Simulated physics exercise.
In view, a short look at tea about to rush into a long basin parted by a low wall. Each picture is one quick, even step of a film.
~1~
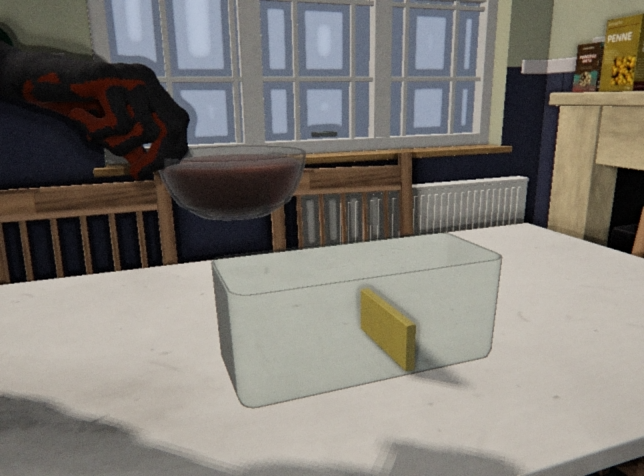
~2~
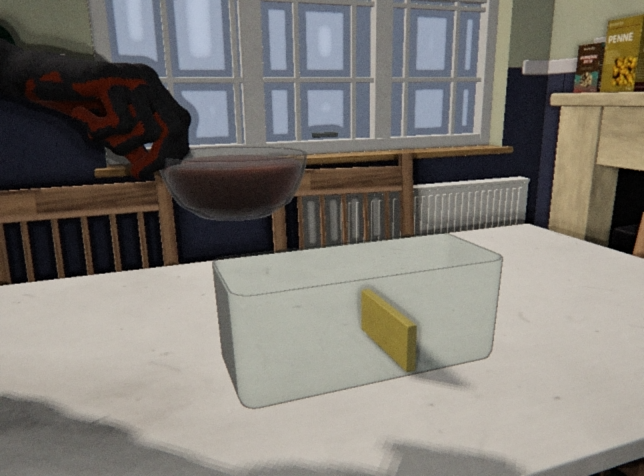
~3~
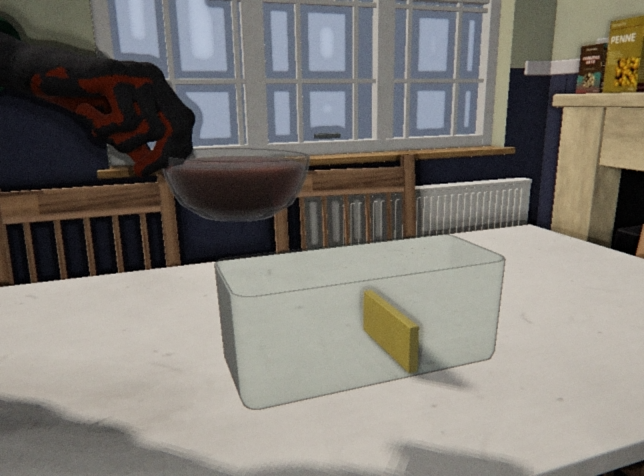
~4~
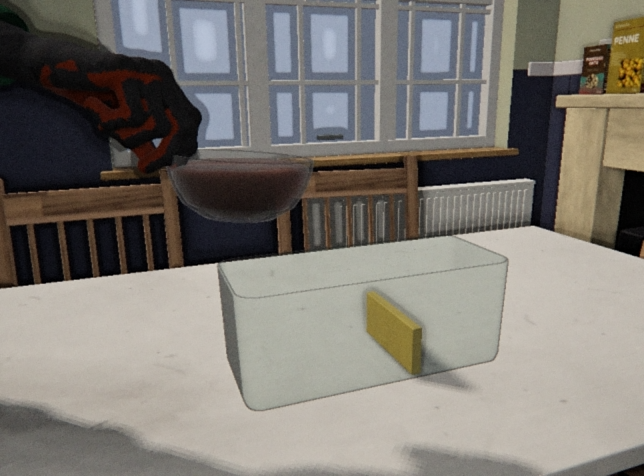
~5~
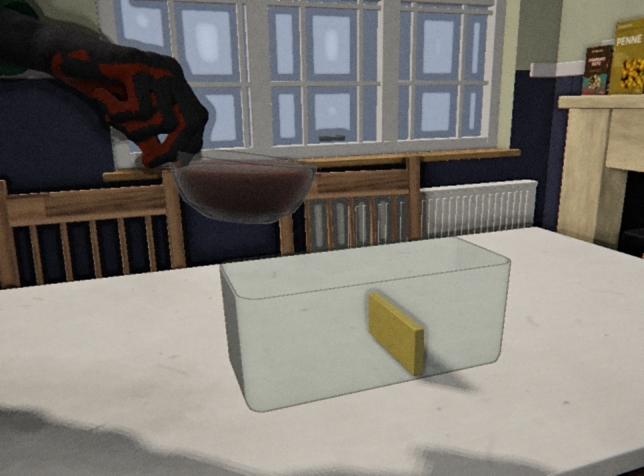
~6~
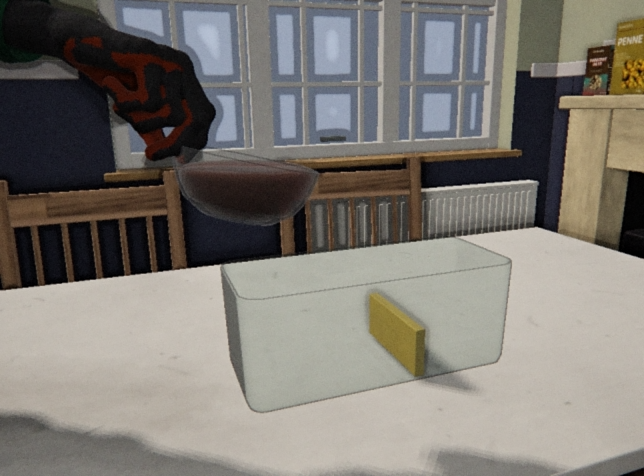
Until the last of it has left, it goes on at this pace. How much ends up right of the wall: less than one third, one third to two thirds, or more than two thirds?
The share right of the wall is going to stay short of a third.
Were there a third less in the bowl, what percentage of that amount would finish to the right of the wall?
Some 0 parts in a hundred.
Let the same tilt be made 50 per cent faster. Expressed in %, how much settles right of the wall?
About 5 per cent.
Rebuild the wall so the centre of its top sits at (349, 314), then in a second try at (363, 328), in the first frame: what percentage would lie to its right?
First some 45, then 30 per cent.
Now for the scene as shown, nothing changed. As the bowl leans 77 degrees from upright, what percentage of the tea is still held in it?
Still holding around 25 %, give or take.
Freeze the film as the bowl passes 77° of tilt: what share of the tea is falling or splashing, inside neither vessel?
It comes to around 30 per cent.
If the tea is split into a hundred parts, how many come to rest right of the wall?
About 5 percent.
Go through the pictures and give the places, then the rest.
In the first picture, tilt 0°; pouring edge (301, 151); surface from (161, 166) to (296, 159); the long basin's rim runs from (220, 278) to (472, 245); the wall's top is at (386, 307).
In the second picture, tilt 1°; pouring edge (302, 153); surface from (162, 166) to (298, 160).
In the third picture, tilt 2°; pouring edge (305, 156); surface from (165, 166) to (300, 162).
In the fourth picture, tilt 5°; pouring edge (309, 161); surface from (170, 167) to (304, 164).
In the fifth picture, tilt 9°; pouring edge (312, 167); surface from (174, 168) to (308, 167).
In the sixth picture, tilt 14°; pouring edge (314, 173); surface from (178, 169) to (311, 167).
A moment on, the bowl is tipped on its side and 23 per cent is still to pour, 47 is left of the wall and 0 right of it.
Next, the bowl is tipped right over and 0 per cent is still to pour, 97 is left of the wall and 2 right of it.
Then the bowl is tipped right over and 0 per cent is still to pour, 97 is left of the wall and 3 right of it.
Later the bowl is tipped right over and 0 per cent is still to pour, 97 is left of the wall and 3 right of it.
In the end 97 per cent lies left of the wall, 3 right of it and 0 outside.
